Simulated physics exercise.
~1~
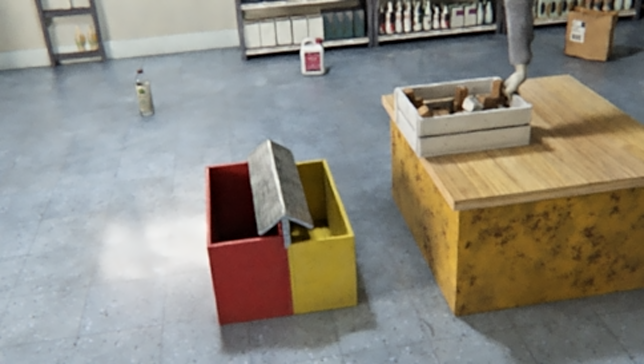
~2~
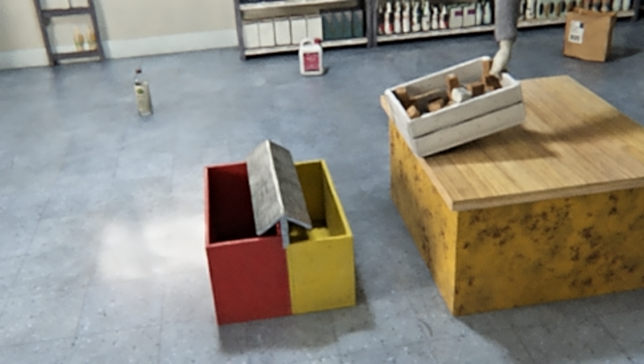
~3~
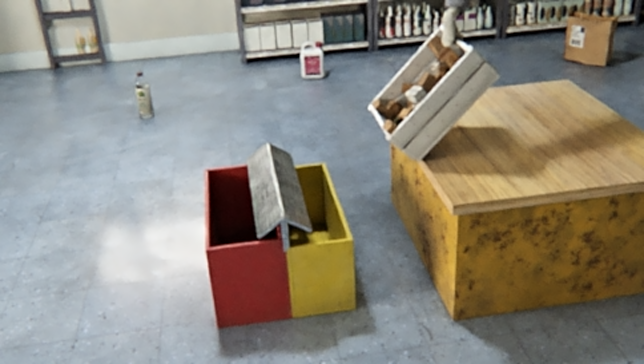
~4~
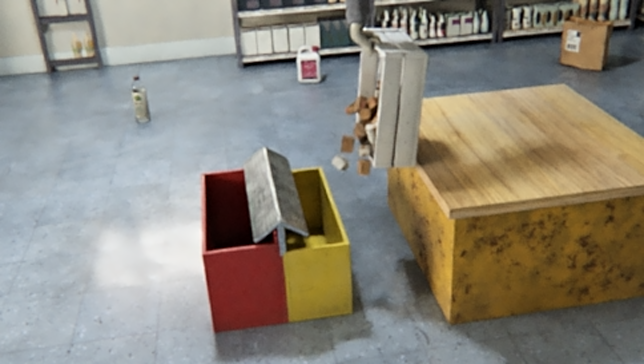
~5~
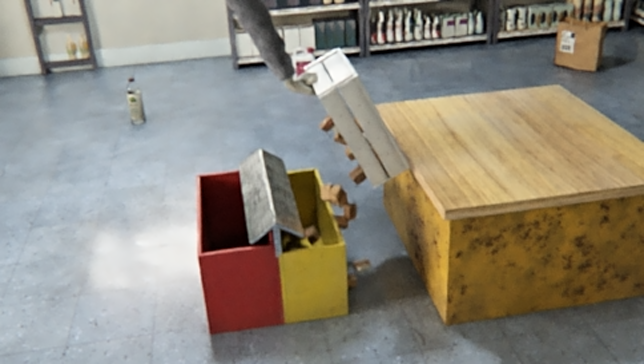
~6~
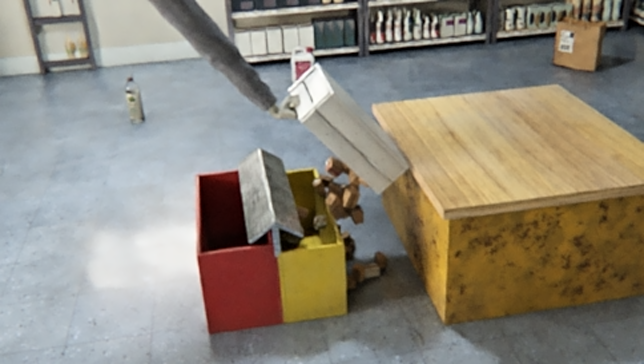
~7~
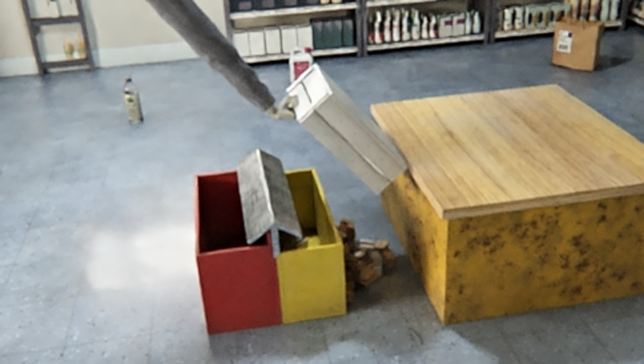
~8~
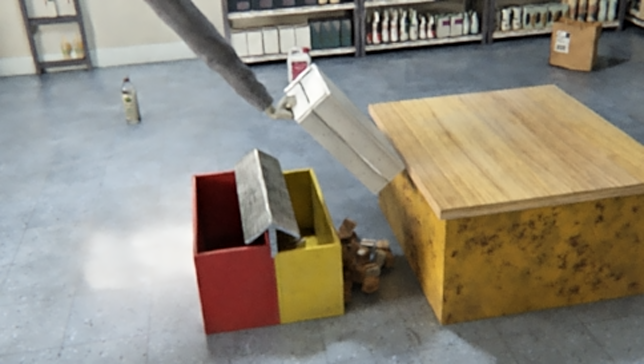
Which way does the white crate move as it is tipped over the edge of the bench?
The white crate moves to the left, away from the bench top and towards the yellow bin.
